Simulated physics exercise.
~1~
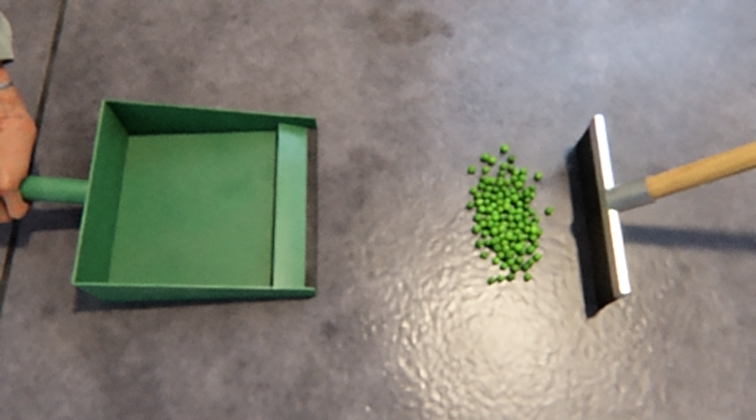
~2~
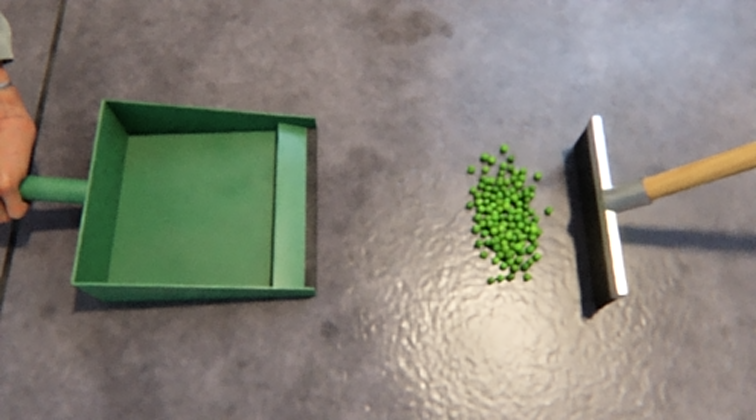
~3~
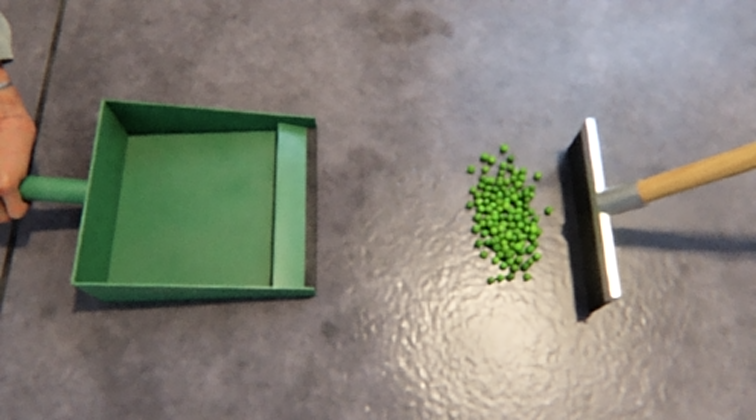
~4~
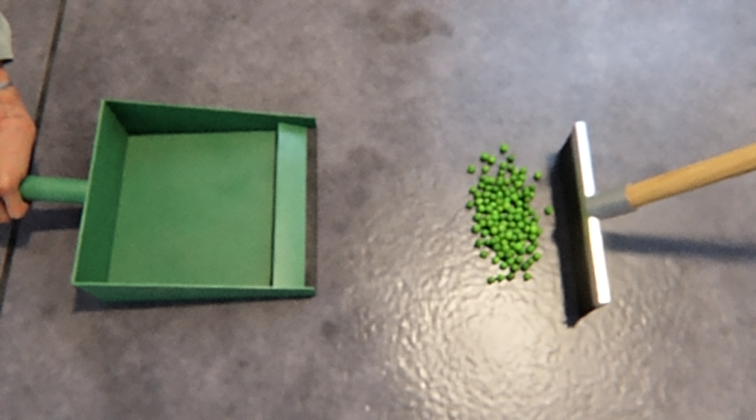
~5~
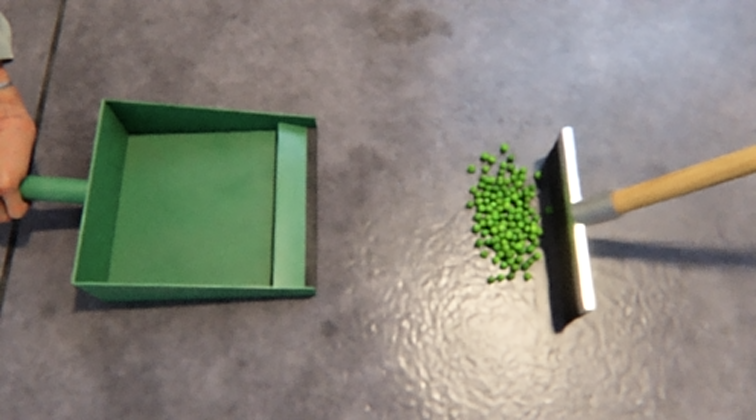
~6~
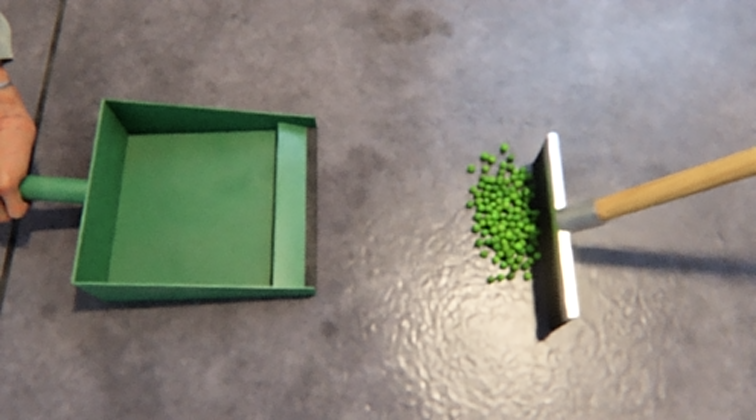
On a smooth grey floor, a hand at the left holds a green dustpan still, its open side facing a loose pile of green peas. From the right, a flat blade on a wooden handle slides slowly left until it meets the pile's near edge, barely disturbing the peas.
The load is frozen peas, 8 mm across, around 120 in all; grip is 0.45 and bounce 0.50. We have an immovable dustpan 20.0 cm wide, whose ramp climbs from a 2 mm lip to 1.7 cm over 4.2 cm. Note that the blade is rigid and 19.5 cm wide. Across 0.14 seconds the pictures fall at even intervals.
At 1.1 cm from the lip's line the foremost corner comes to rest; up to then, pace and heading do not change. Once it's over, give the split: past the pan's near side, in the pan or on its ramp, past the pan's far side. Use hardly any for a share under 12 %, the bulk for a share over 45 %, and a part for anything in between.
Near side: A part, pan: Hardly any, far side: Hardly any.
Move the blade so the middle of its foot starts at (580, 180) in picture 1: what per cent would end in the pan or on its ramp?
Roughly 20 percent, ramp included.
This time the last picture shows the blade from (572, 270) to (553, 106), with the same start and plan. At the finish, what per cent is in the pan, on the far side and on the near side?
Pan 15, far 20, near 5.
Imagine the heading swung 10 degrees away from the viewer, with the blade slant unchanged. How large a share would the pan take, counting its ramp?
The pan, ramp included, would get around 20 per cent.
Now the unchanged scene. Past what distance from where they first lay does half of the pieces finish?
I'd say near 20 cm.
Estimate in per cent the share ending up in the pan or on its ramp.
Estimate: Close to 5 %.
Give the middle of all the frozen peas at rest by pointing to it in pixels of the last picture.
Roughly pixel (322, 237).
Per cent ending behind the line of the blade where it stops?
Some 30 percent of it.
Then, 0.21 s after the last picture, middle of the blade 13 cm from the lip; 0 % over the lip, far side 0 %, near side 15 %.
Then, 0.35 s after the last picture, middle of the blade 5 cm from the lip; 0 % over the lip, far side 0 %, near side 25 %.
Then, 0.61 s after the last picture, middle of the blade 2 cm from the lip; 10 % over the lip, far side 0 %, near side 25 %.
In the end, near side 25 %, pan 5 %, far side 0 %, in front of the lip or behind the blade 65 %.
